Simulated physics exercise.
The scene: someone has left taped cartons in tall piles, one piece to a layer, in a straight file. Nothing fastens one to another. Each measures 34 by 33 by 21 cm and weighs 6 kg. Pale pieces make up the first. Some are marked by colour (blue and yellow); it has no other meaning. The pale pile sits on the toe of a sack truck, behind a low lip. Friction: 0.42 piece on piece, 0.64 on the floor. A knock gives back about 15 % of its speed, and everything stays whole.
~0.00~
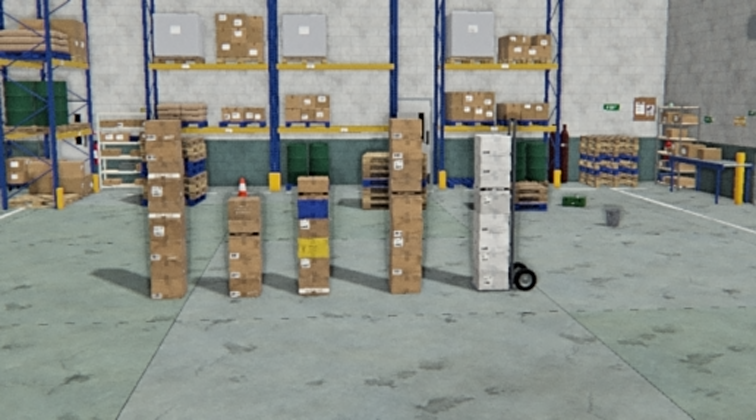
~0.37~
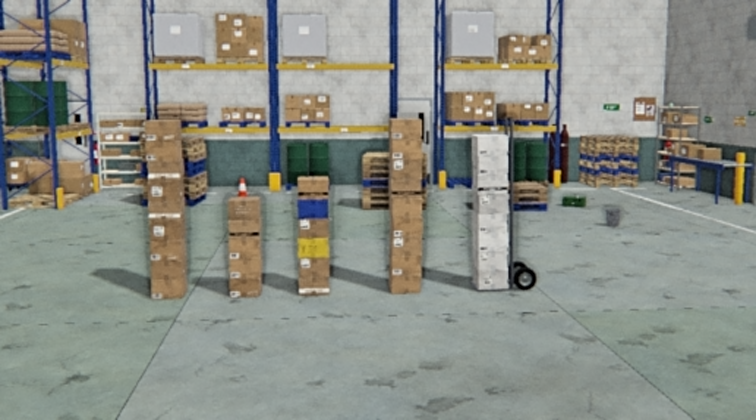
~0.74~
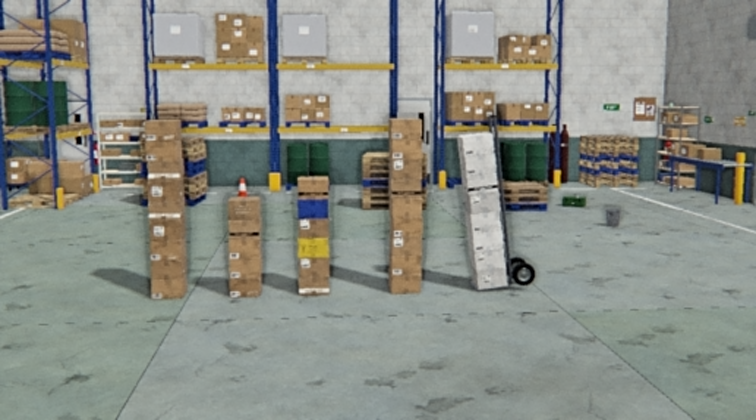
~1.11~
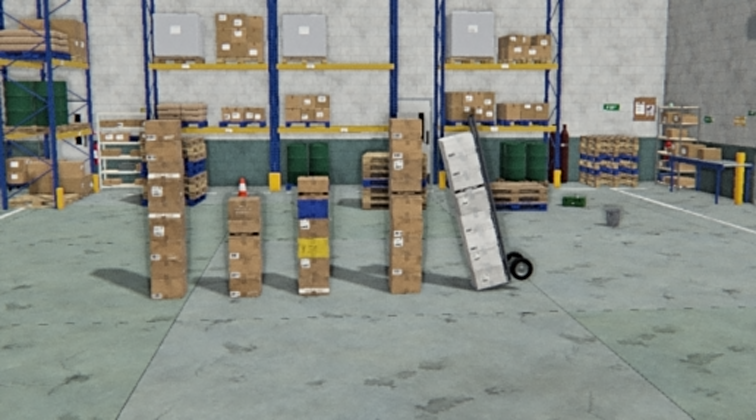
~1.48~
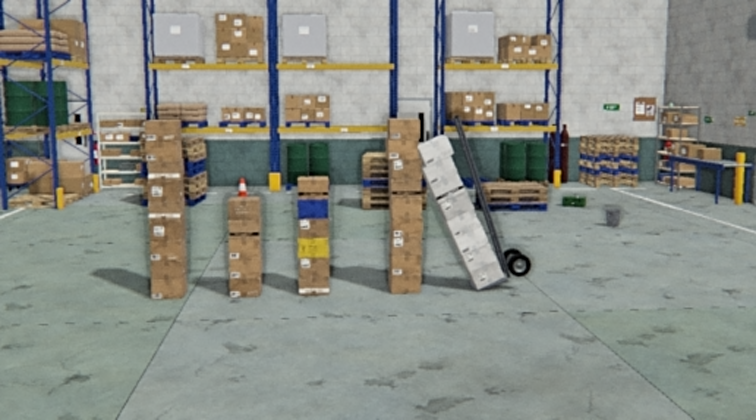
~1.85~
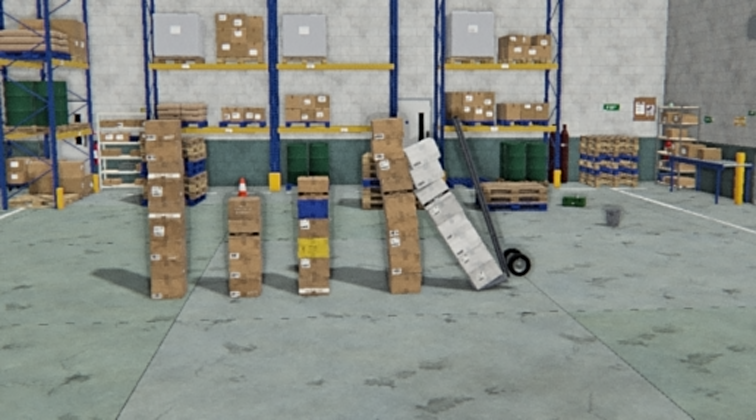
In a warehouse, five tall piles of boxes stand in a row on the floor, the white pile at the right resting on a sack truck. The truck tilts to the left and the white pile leans with it, its boxes tipping beyond the frame and pushing the neighbouring brown pile's upper boxes leftward.
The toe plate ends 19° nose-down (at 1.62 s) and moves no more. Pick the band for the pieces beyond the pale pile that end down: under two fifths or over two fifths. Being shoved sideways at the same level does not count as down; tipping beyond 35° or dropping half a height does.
It comes to over two fifths.
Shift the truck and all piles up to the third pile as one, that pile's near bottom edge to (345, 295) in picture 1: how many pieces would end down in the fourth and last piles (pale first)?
Then fourth 5, last 9.
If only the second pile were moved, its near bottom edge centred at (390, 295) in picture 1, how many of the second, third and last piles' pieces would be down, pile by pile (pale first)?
Then second 8, third 5, last 9.
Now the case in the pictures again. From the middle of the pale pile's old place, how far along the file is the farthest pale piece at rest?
Some 180 cm.
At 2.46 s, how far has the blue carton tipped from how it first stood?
About 0°.
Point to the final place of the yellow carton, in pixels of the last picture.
Around (262, 262).
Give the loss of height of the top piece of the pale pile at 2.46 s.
Roughly 40 cm.
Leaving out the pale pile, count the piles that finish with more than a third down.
4 of them.
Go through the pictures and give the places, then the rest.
In the first picture (places mark the middle of the side facing us), truck frame (514, 154) 0° forward; yellow carton (313, 248); blue carton (313, 209); the rest undisturbed.
The second picture shows truck frame (511, 153) 1° forward; blue carton (313, 209).
The third picture shows truck frame (498, 151) 7° forward, top of the pale pile leaning 7°; blue carton (313, 209); the rest undisturbed.
The fourth picture shows truck frame (481, 150) 14° forward, top of the pale pile leaning 14°; blue carton (313, 209); the rest undisturbed.
The fifth picture shows truck frame (469, 150) 19° forward, top of the pale pile leaning 25°; blue carton (313, 209); one has shifted.
The sixth picture shows truck frame (467, 150) 19° forward, top of the pale pile leaning 25°; yellow carton (313, 248); blue carton (313, 209); steepest lean 5°, the carton at (394, 169); 8 disturbed, none down.
After 2.46 s, 8 of the pale pile down; 2 of the 29 other cartons down.
After 3.04 s, 8 of the pale pile down; 8 of the 29 other cartons down; yellow carton leaning 26°; blue carton leaning 20°, 7 cm lower.
After 4.18 s, 8 of the pale pile down; 27 of the 29 other cartons down; yellow carton leaning 42°, 17 cm lower; blue carton leaning 39°, 43 cm lower.
At rest (5.7 s), 8 of the pale pile down; 27 of the 29 other cartons down; yellow carton leaning 42°, 17 cm lower; blue carton leaning 39°, 43 cm lower. That is 93 per cent. As the last picture would show them, middles, yellow carton near (262, 262), blue carton near (211, 248).
